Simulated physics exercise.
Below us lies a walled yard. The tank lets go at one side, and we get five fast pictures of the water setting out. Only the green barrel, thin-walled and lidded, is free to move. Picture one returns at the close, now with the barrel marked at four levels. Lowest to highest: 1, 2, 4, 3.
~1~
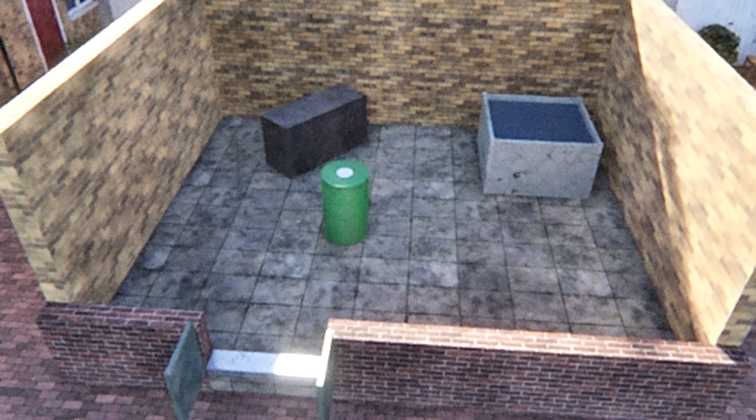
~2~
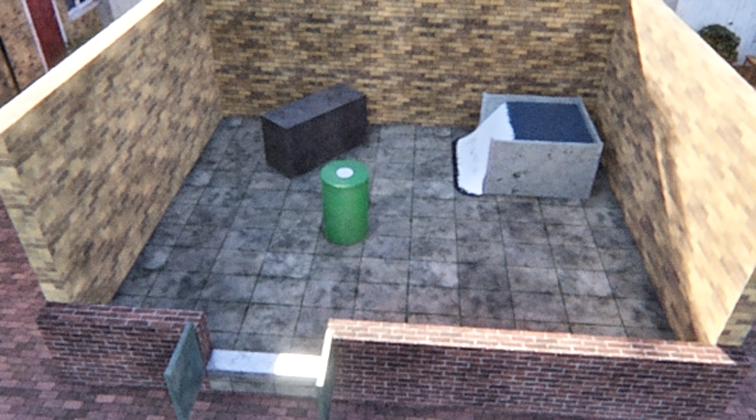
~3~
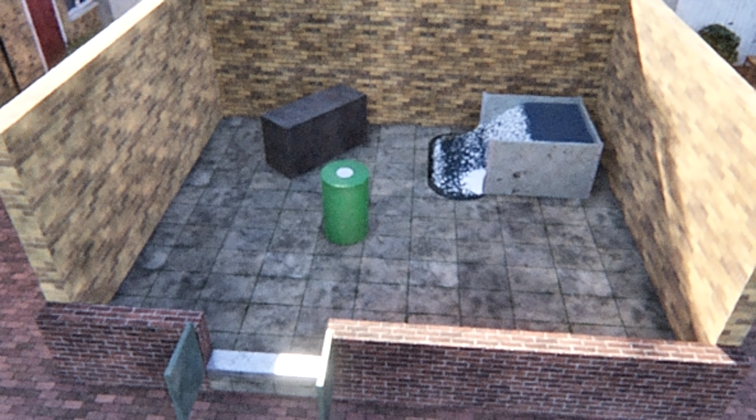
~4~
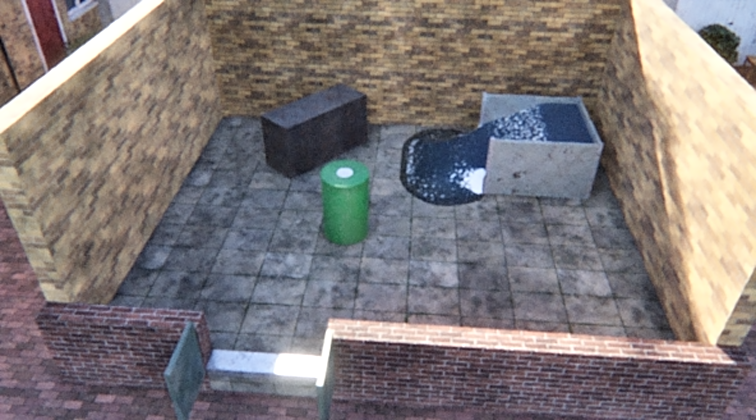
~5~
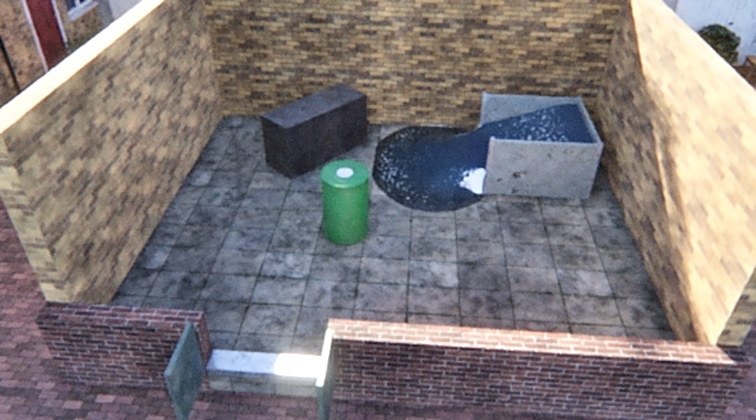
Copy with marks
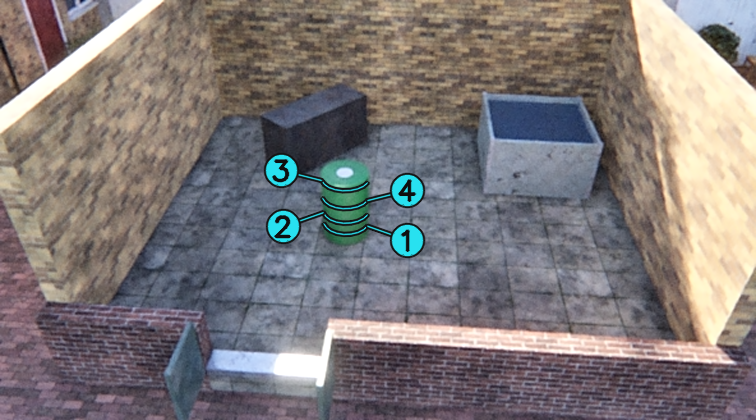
In a brick-walled yard, water poured from the left side of a full stone tank and spread across the paving in a widening dark pool, while the green barrel stood still.
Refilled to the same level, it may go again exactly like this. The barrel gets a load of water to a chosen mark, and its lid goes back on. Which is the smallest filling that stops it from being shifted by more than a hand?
The limit is 1.
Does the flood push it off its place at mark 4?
No, that is safe.
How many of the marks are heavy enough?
All four.
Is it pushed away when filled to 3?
No, not at all.
On the marked copy, 1 at (343, 234); 2 at (343, 223); 3 at (342, 190); 4 at (343, 208); from the bottom up 1, 2, 4, 3.
If 1 is chosen, it does not move.
If 2 is chosen, it does not move.
If 3 is chosen, it does not move.
If 4 is chosen, it does not move.
